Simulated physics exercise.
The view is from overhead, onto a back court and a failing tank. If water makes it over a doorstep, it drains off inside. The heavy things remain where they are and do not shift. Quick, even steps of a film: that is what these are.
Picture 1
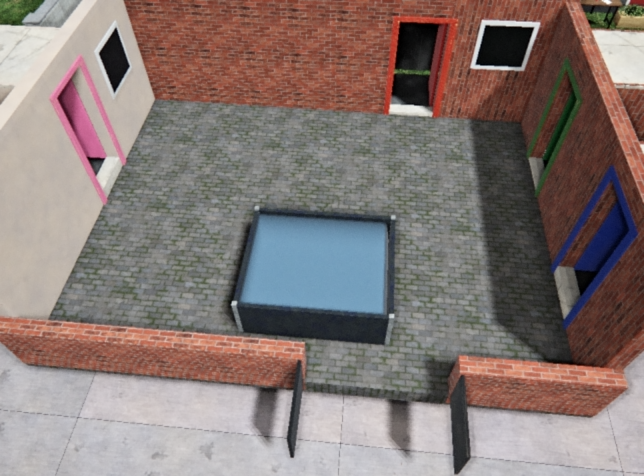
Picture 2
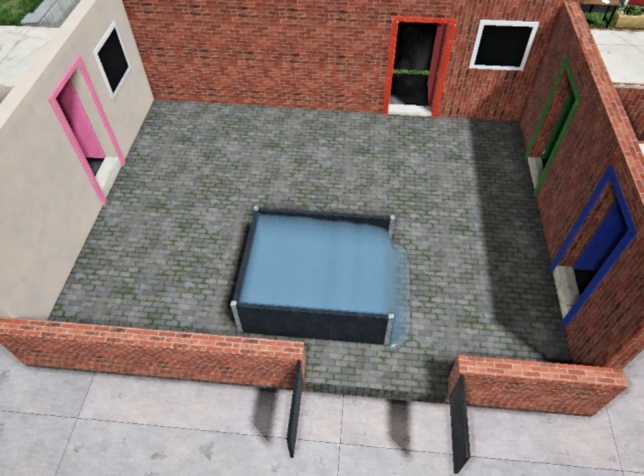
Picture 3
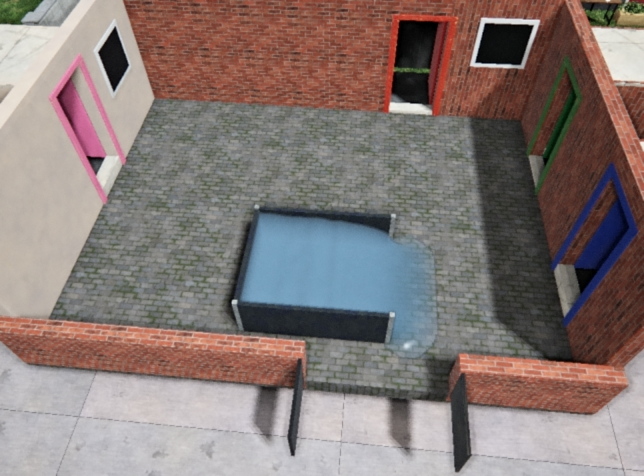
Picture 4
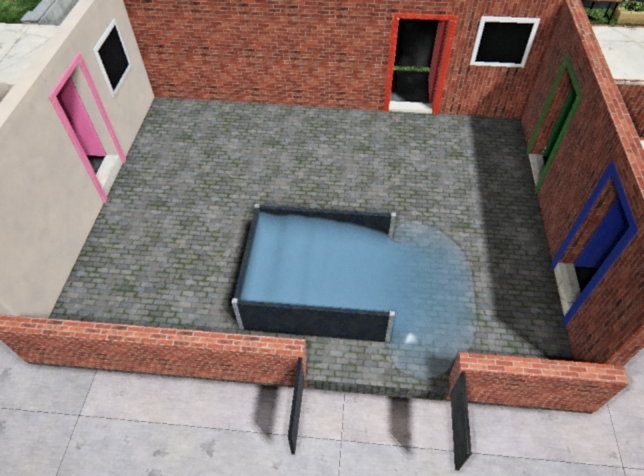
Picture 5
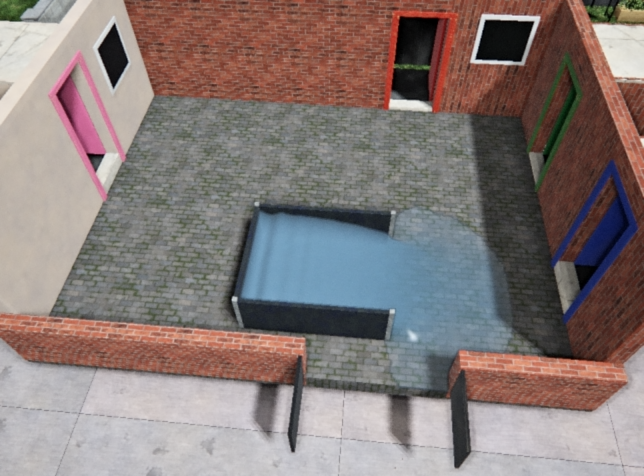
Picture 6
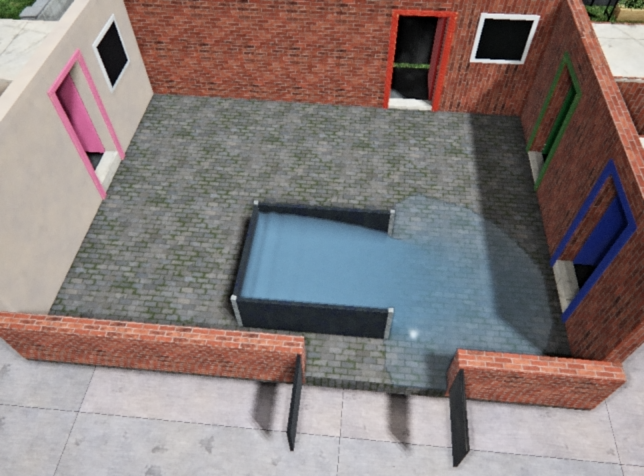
Water pouring from the open right side of a dark tank, spreading rightward across a grey paved courtyard with brick walls.
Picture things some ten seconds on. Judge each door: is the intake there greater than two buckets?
At the end, the blue door sees more than two buckets come in. The red door sees more than two buckets come in. The pink door sees no more than two buckets come in. The green door sees more than two buckets come in.
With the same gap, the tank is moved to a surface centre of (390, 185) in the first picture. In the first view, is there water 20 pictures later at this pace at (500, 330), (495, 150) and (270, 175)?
Check in sequence: Soaked through, soaked through, still parched.
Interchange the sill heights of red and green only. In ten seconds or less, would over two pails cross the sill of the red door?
The red door tops the limit.
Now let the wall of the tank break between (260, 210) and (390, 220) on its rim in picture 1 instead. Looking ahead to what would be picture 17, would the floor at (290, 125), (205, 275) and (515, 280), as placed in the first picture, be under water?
Sequence: Wetted / spared / spared.
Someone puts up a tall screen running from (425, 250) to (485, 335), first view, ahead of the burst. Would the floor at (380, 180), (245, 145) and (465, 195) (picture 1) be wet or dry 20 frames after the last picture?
Taking the points in turn, they are inundated, high and dry and inundated.
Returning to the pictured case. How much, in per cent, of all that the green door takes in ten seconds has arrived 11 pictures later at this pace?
Roughly 5 per cent.
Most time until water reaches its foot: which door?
It's the one in pink.
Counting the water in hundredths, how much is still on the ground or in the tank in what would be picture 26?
Near 88 in a hundred.
A moment on, water covers 20 % of the floor; the blue door over two buckets in, the red door not reached, the pink door not reached, the green door not reached.
Next, water covers 25 % of the floor; the blue door far over two buckets in, the red door not reached, the pink door not reached, the green door under two buckets in.
Then, water covers 30 % of the floor; the blue door far over two buckets in, the red door wet at the sill, nothing in, the pink door not reached, the green door over two buckets in.
Later, water covers 55 % of the floor; the blue door far over two buckets in, the red door over two buckets in, the pink door not reached, the green door over two buckets in.
In the end, water covers 85 % of the floor; the blue door far over two buckets in, the red door over two buckets in, the pink door wet at the sill, nothing in, the green door far over two buckets in.
